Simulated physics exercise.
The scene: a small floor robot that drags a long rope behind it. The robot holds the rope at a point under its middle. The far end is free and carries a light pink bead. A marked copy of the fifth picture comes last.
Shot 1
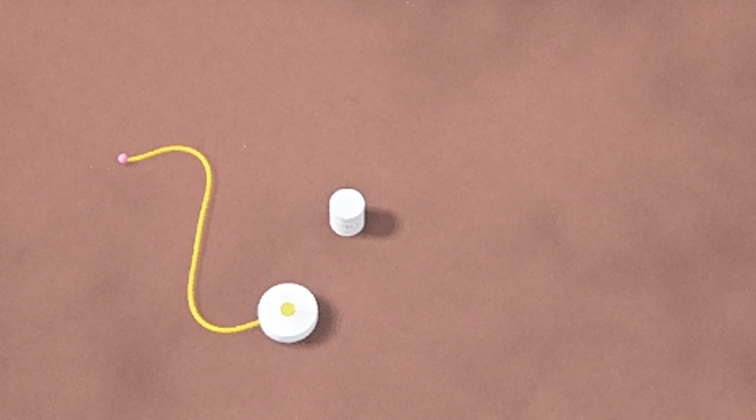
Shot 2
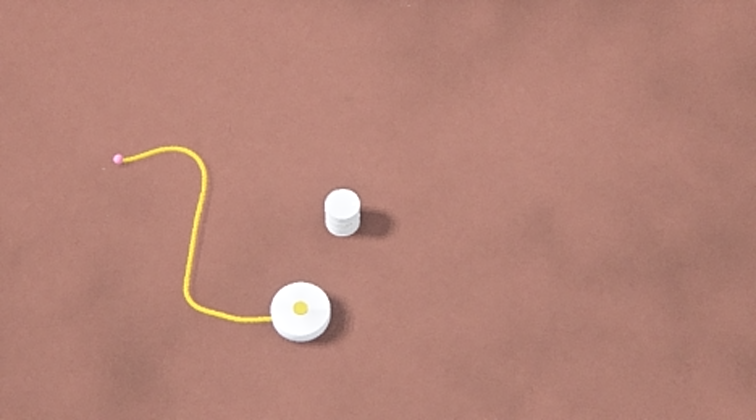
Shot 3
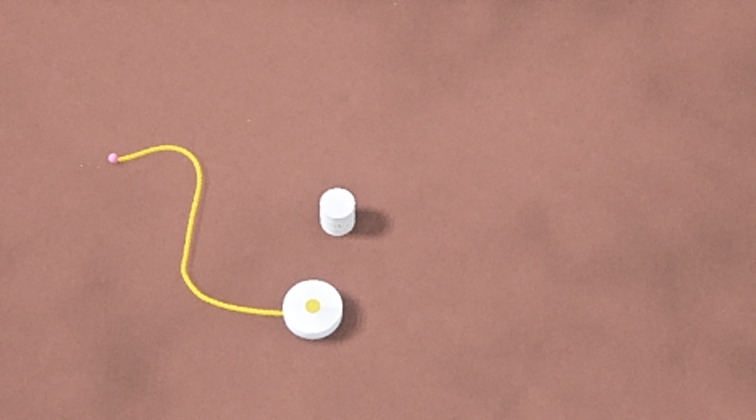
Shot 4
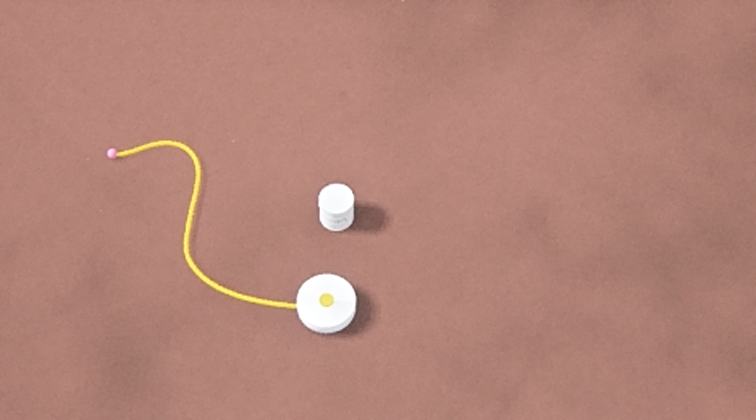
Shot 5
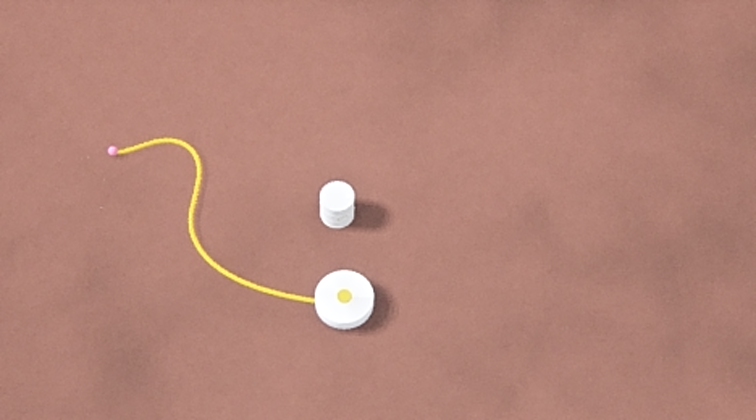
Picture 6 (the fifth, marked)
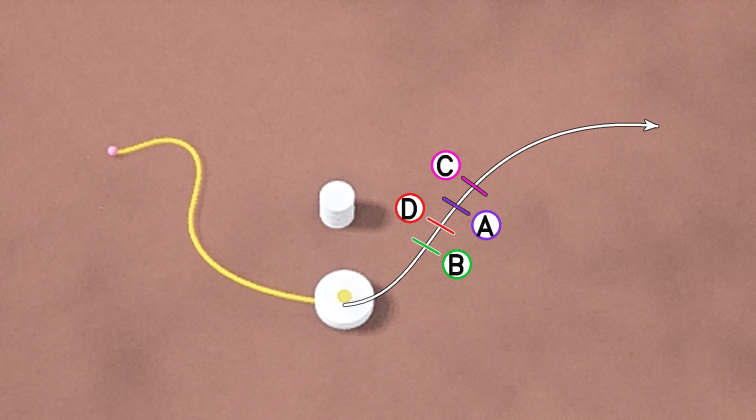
We see a round white device on a reddish-brown floor slide right and slightly upward, passing just below a small white cylinder, as the lower bend of its trailing yellow rope straightens and the pink-beaded far end barely shifts.
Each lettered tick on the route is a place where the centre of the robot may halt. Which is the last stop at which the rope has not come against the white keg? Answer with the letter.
Stop at D.
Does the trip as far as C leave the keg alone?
No.
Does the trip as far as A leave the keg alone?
No.
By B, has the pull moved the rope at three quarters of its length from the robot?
By then, yes.
On the marked copy, A at (456, 206); B at (426, 246); C at (474, 186); D at (441, 226); the route from (345, 305) via (482, 179) to (657, 126).
Following D. Soon after the start, robot (388, 284), middle of the rope (219, 228), free end (113, 151).
Later, robot (420, 250), middle of the rope (240, 225), free end (113, 151).
In the end, robot (441, 221), middle of the rope (258, 219), free end (114, 151); nothing has been touched.
As for the rest, A brings the rope against the keg; B is safe but short; C brings the rope against the keg.
